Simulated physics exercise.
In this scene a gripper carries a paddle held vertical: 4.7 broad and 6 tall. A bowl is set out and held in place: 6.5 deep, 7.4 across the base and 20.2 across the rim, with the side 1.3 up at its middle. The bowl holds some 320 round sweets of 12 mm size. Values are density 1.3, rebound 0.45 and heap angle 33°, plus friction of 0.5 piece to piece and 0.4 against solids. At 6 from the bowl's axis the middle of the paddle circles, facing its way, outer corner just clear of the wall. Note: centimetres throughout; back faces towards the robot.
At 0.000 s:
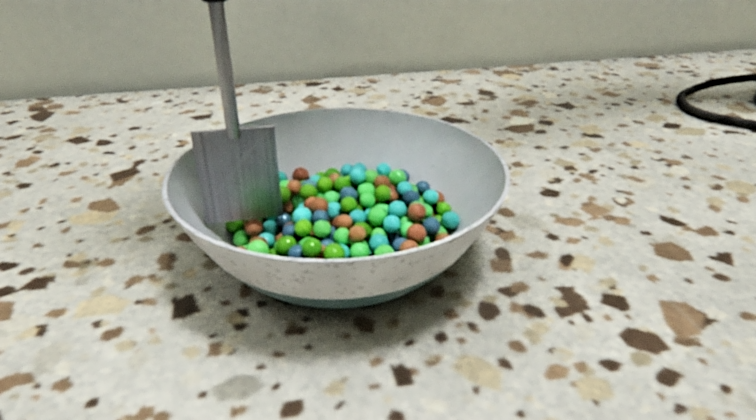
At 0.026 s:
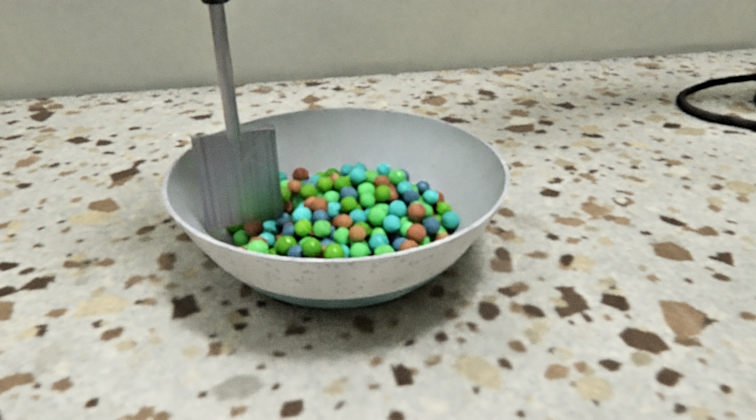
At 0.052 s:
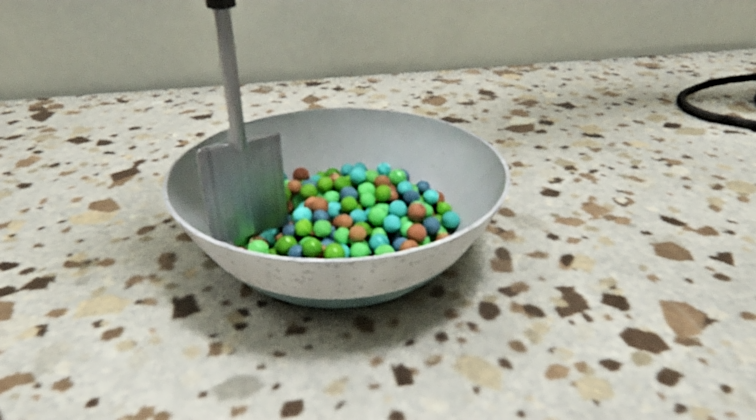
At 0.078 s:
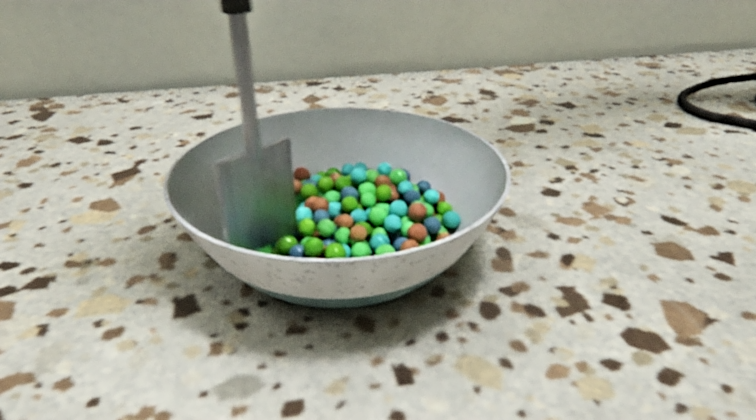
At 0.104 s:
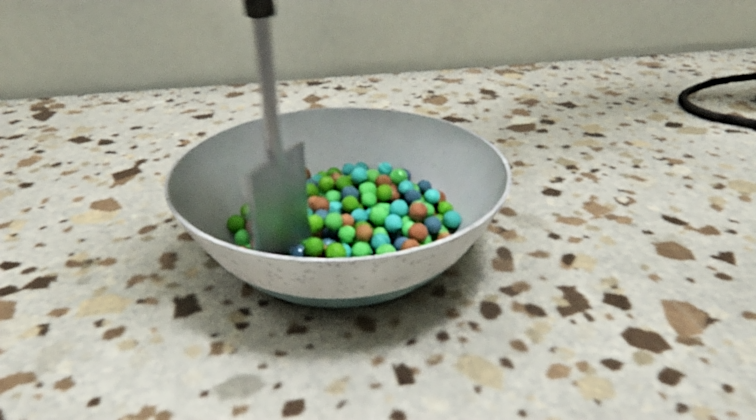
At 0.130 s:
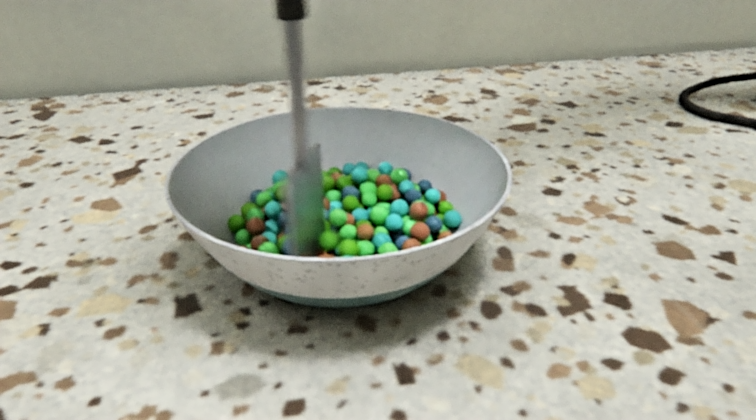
In a pale bowl, an upright paddle sweeps rightward along the near side through colourful balls.
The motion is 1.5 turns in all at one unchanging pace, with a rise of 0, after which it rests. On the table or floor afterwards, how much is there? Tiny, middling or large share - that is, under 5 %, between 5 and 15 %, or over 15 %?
The share is middling, between 5 and 15 %.
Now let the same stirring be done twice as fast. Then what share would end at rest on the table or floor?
I'd expect about 20 %.
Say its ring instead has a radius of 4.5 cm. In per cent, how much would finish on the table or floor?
Around 15 in a hundred.
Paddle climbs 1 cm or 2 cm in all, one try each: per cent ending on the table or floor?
Try one: Around 0 %; try two: Around 0 %.
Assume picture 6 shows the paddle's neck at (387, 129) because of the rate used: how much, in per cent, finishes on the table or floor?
About 15 %.
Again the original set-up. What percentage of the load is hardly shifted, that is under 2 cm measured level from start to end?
About 60 percent.
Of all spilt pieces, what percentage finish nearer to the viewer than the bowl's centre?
About 50 per cent.
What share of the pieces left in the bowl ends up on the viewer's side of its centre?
About 45 per cent.
After 0.45 s, 249° round, highest piece 9 above the table; 317 in the bowl, 1 in flight or on the tool.
After 0.78 s, 75° round, highest piece 8 above the table; 300 in the bowl, 14 on the table or floor, 4 in flight or on the tool.
After 1.14 s, 180° round, highest piece 5 above the table; 291 in the bowl, 27 on the table or floor.
After 1.84 s, 180° round, highest piece 5 above the table; 291 in the bowl, 27 on the table or floor.
In the end, 291 in the bowl, 27 on the table or floor. That is 8 % on the table or floor.
